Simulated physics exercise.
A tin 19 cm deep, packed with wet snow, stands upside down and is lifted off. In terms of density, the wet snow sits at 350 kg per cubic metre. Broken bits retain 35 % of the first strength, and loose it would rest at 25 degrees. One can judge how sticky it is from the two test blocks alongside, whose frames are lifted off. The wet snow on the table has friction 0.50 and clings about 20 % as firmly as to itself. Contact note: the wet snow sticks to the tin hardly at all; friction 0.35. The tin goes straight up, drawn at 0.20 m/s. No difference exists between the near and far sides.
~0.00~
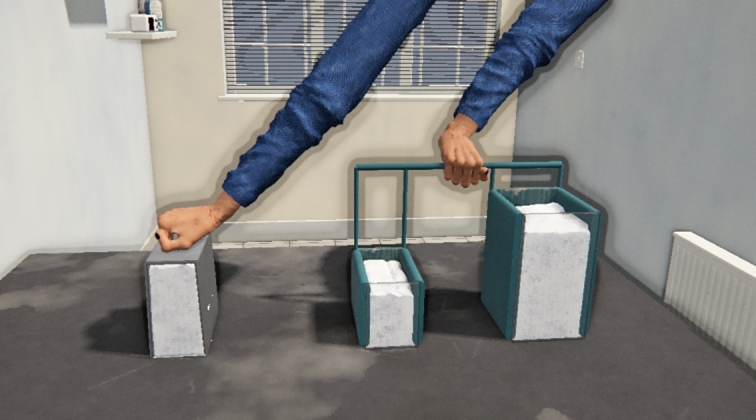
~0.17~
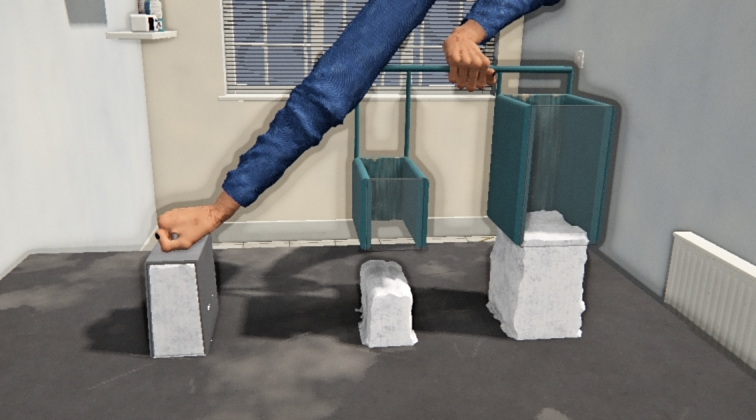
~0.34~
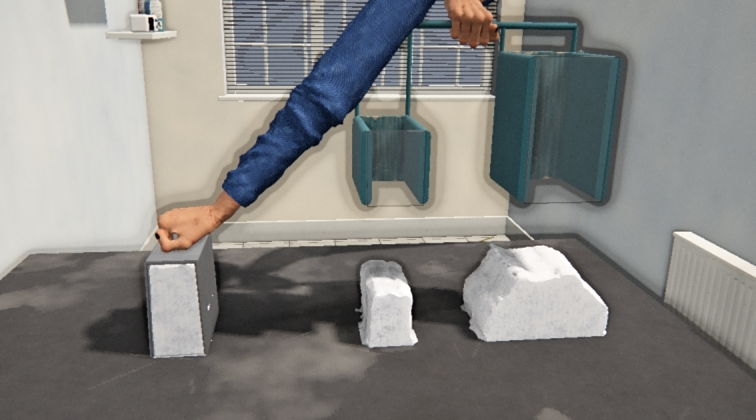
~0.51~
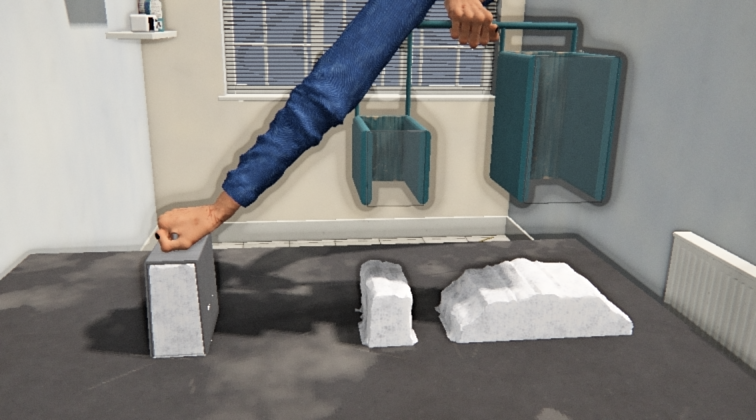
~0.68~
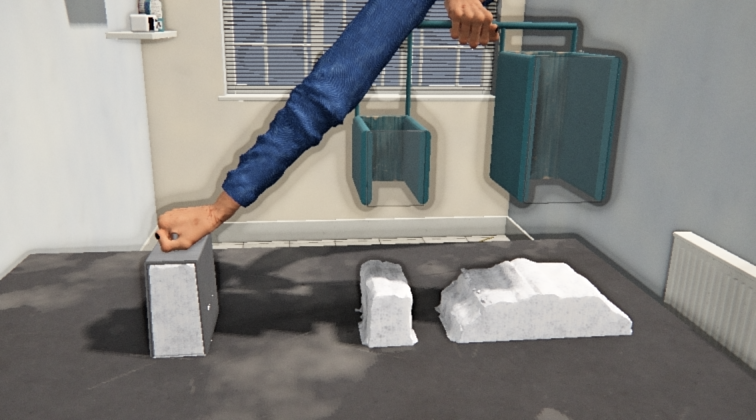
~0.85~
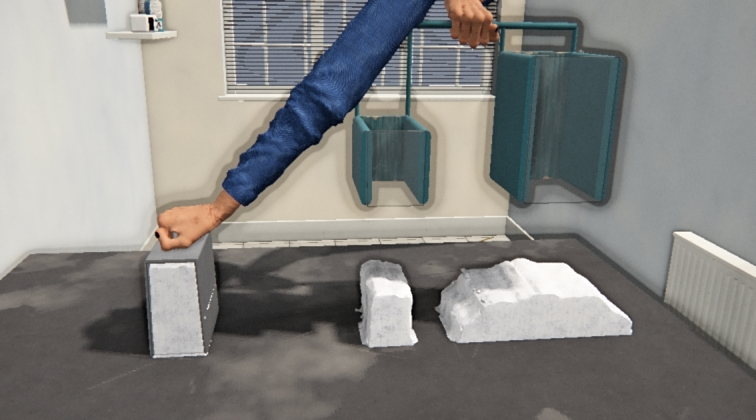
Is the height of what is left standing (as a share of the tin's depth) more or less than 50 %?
It comes out beyond 50 %.
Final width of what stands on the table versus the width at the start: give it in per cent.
Near 210 % by the end.
After 1.27 s, the tin is up by 8.4 cm.
After 1.76 s, the tin is up by 18 cm.
After 2.25 s, the tin is up by 28 cm; what stands on the table is 55 % of the tin's depth.
After 2.74 s, the tin is up by 31 cm; what stands on the table is 55 % of the tin's depth.
After 2.84 s, the tin is up by 31 cm; what stands on the table is 55 % of the tin's depth.
